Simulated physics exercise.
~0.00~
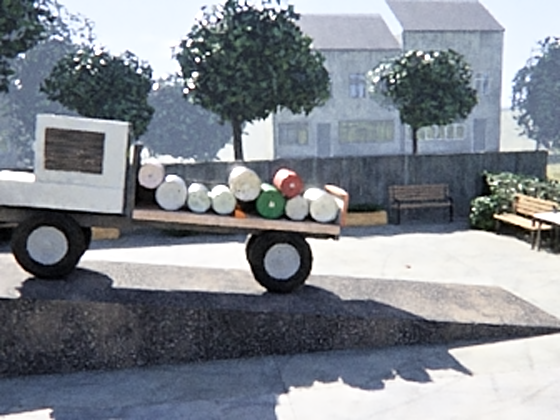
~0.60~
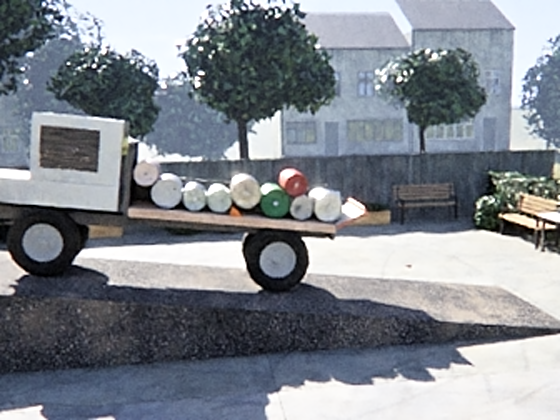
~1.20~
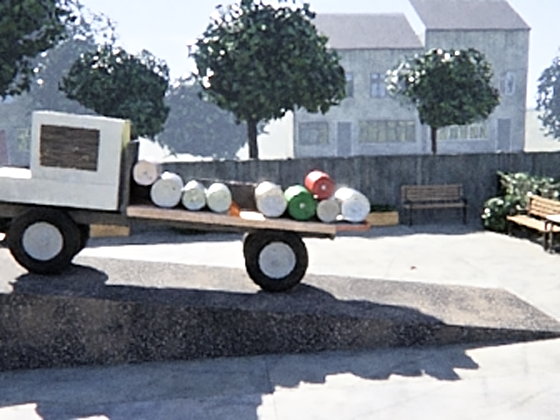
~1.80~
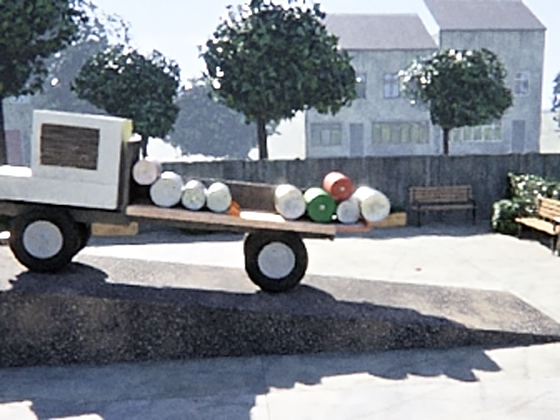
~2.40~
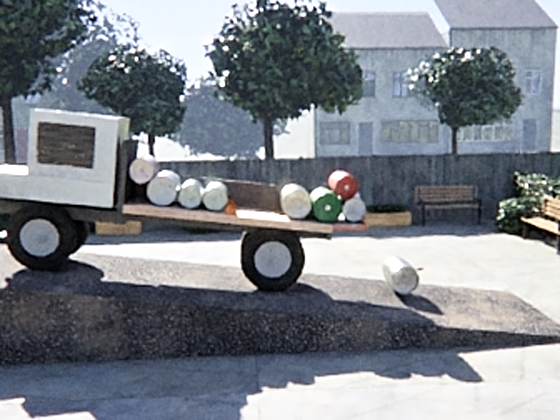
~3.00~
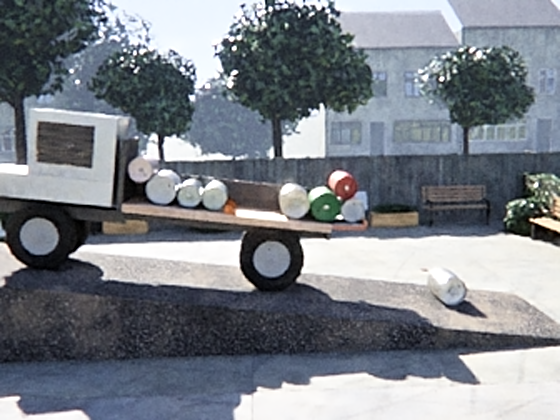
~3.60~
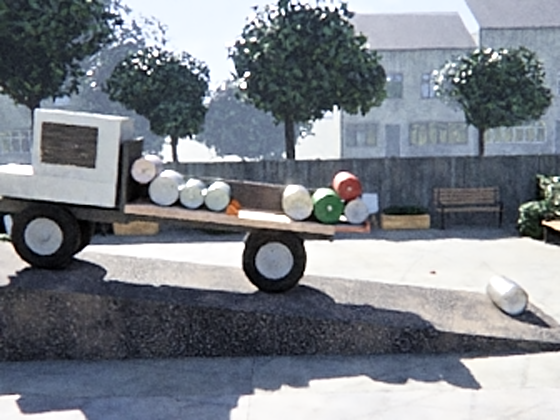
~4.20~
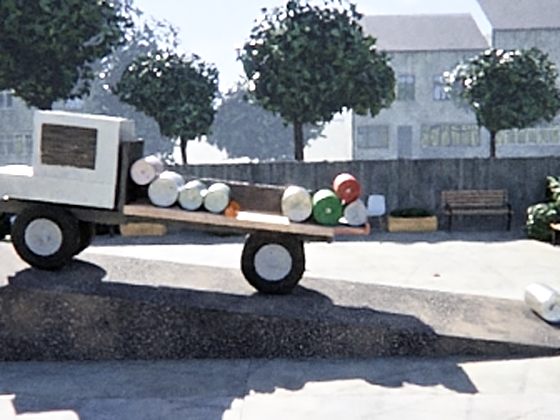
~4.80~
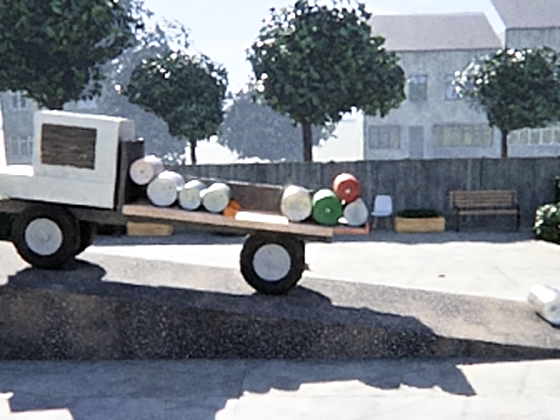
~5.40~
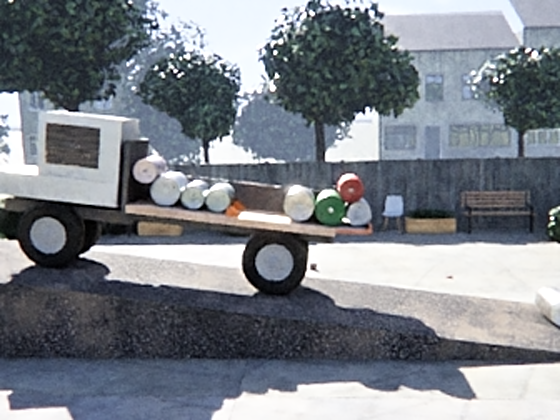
The clip shows a flatbed truck on a slope as its tailgate lowers and several kegs roll right, one pale keg dropping off the back and rolling down the ramp, while the green keg stays on the bed and the red one rests on top of others near the tail.
